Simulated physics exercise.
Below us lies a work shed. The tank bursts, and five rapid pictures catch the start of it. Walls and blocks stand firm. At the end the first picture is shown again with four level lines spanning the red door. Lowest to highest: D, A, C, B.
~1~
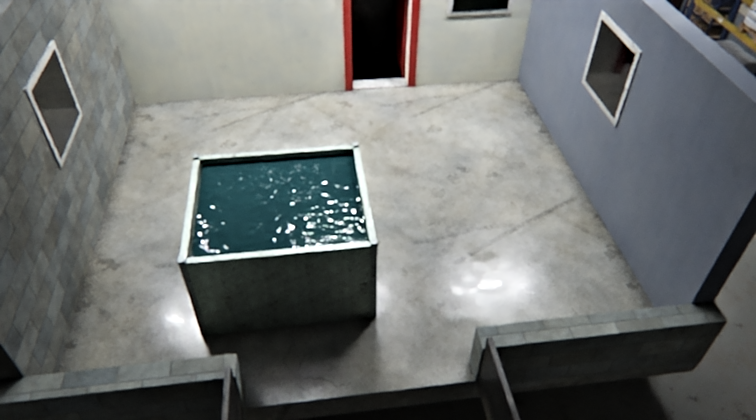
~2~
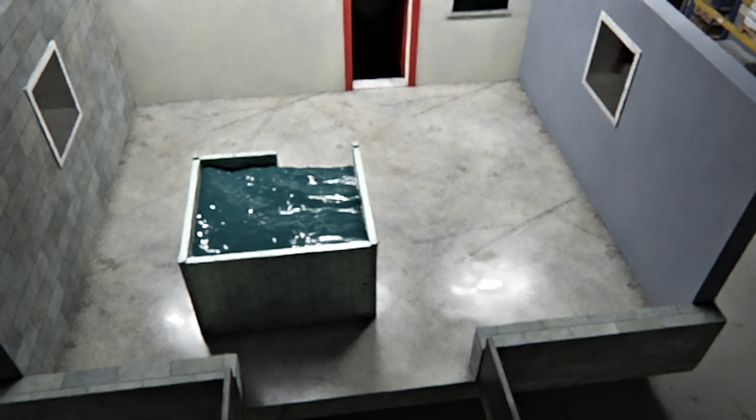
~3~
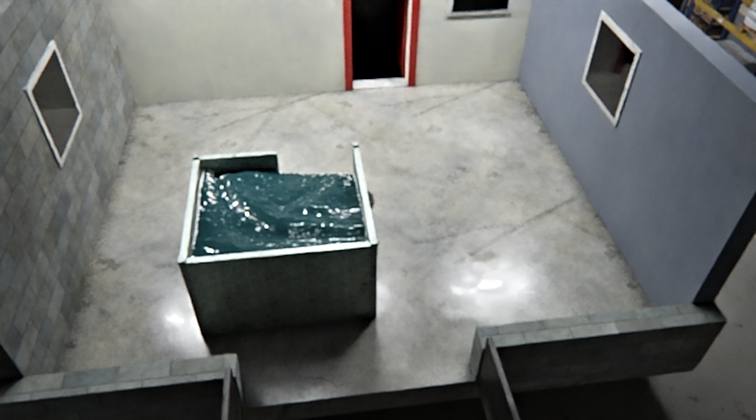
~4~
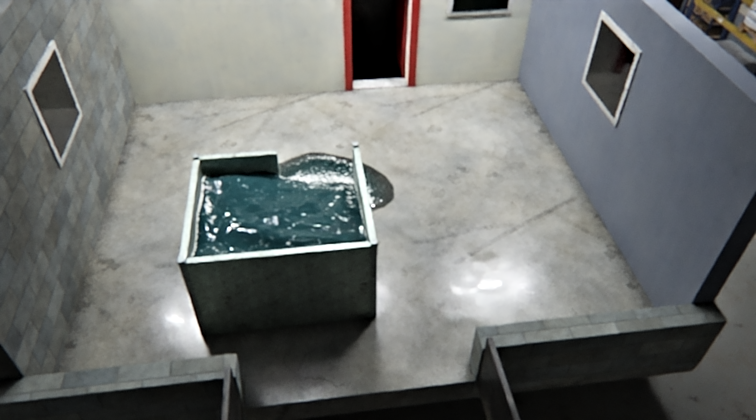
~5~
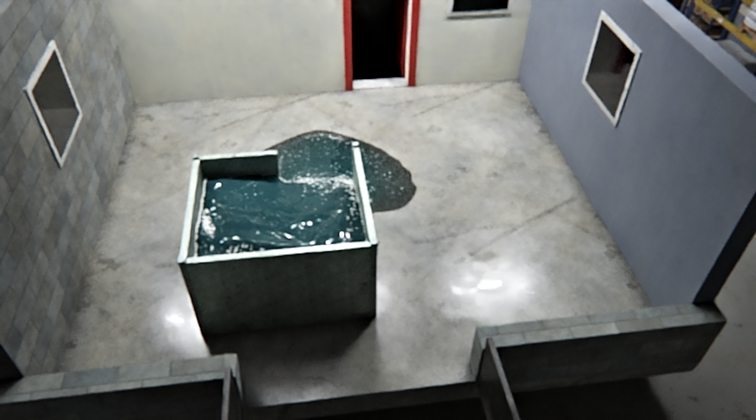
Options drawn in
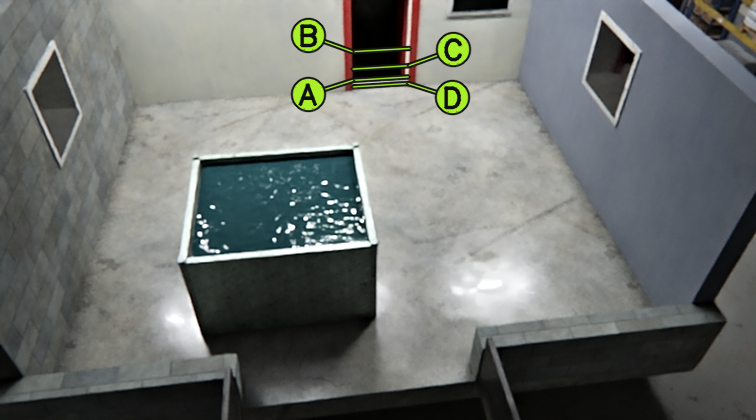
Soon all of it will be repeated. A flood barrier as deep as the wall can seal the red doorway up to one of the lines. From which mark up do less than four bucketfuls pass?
That is line C.
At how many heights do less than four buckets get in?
Two of them.
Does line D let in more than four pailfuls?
Yes, that goes wrong.
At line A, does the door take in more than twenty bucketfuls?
No, it does not.
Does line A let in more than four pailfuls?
Yes, that goes wrong.
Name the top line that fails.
It is A.
On the marked copy, A at (380, 78); B at (381, 50); C at (380, 67); D at (380, 85); from the bottom up D, A, C, B.
If A is chosen, about 11 bucketfuls get in.
If B is chosen, nothing gets over.
If C is chosen, a splash gets over, under a bucket.
If D is chosen, dozens of bucketfuls pour in.
